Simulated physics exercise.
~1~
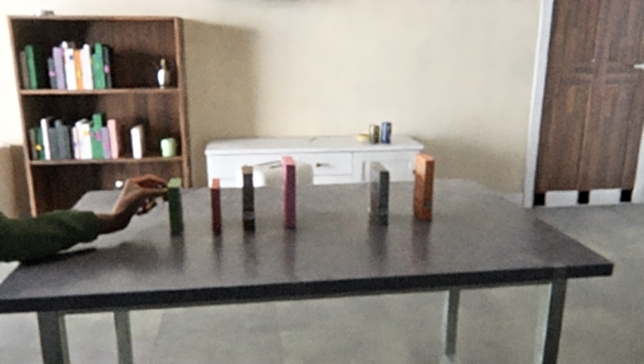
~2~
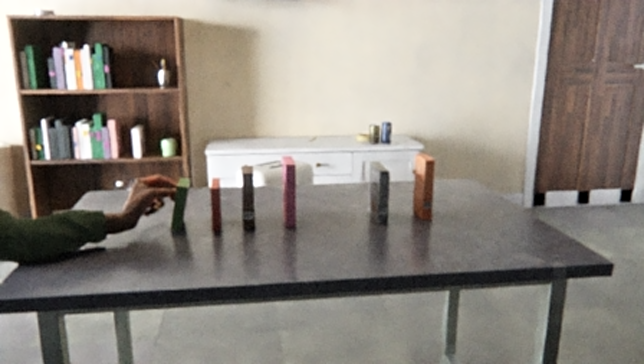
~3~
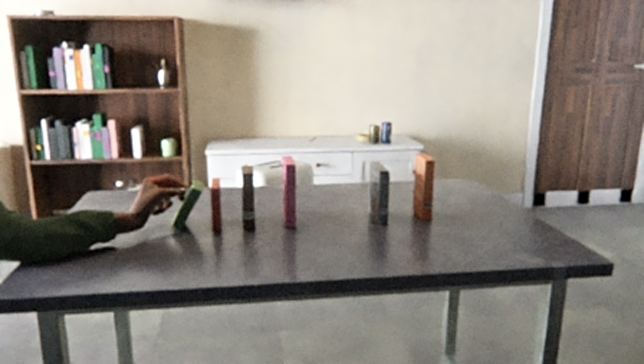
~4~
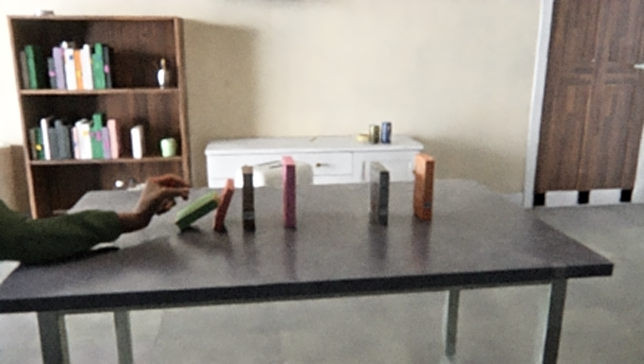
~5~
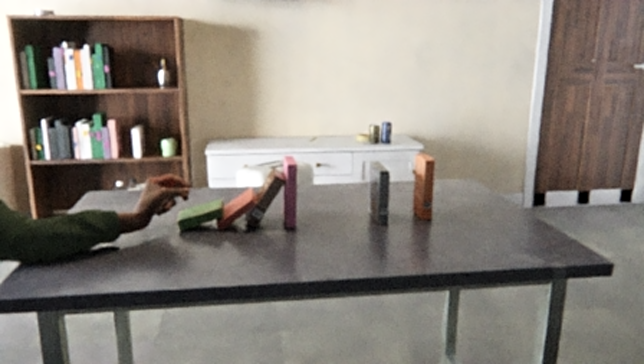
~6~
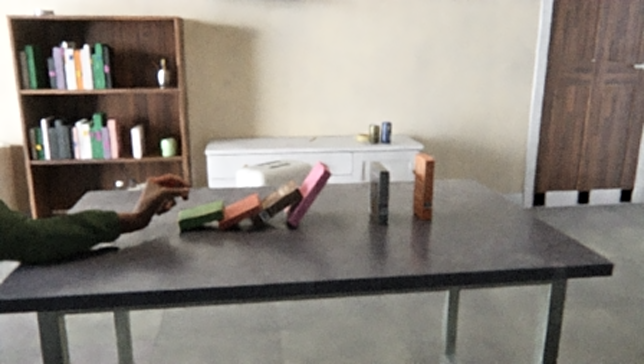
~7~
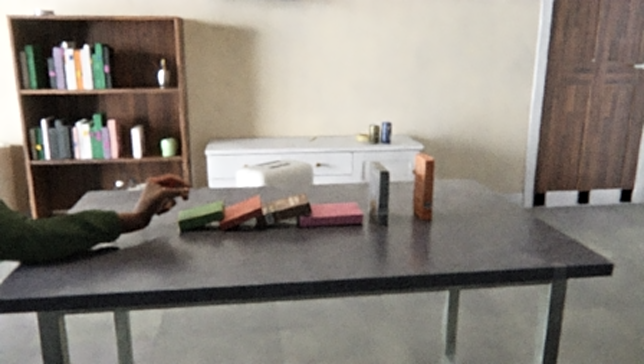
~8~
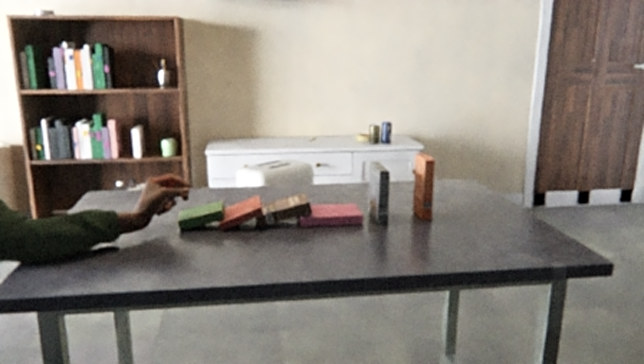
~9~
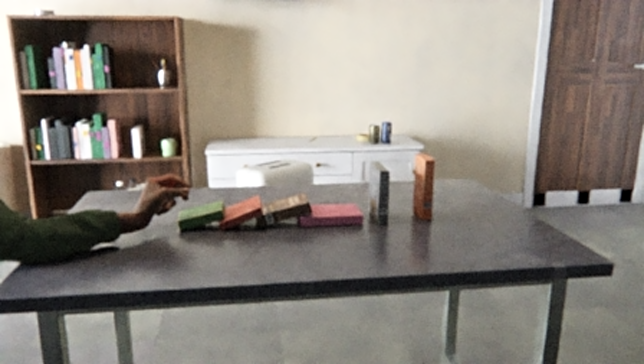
The footage shows a hand tipping a green board rightward on a dark table, toppling a red block, a brown packet and a pink board in turn. All four end up lying over, while the grey and orange packets farther right remain standing.
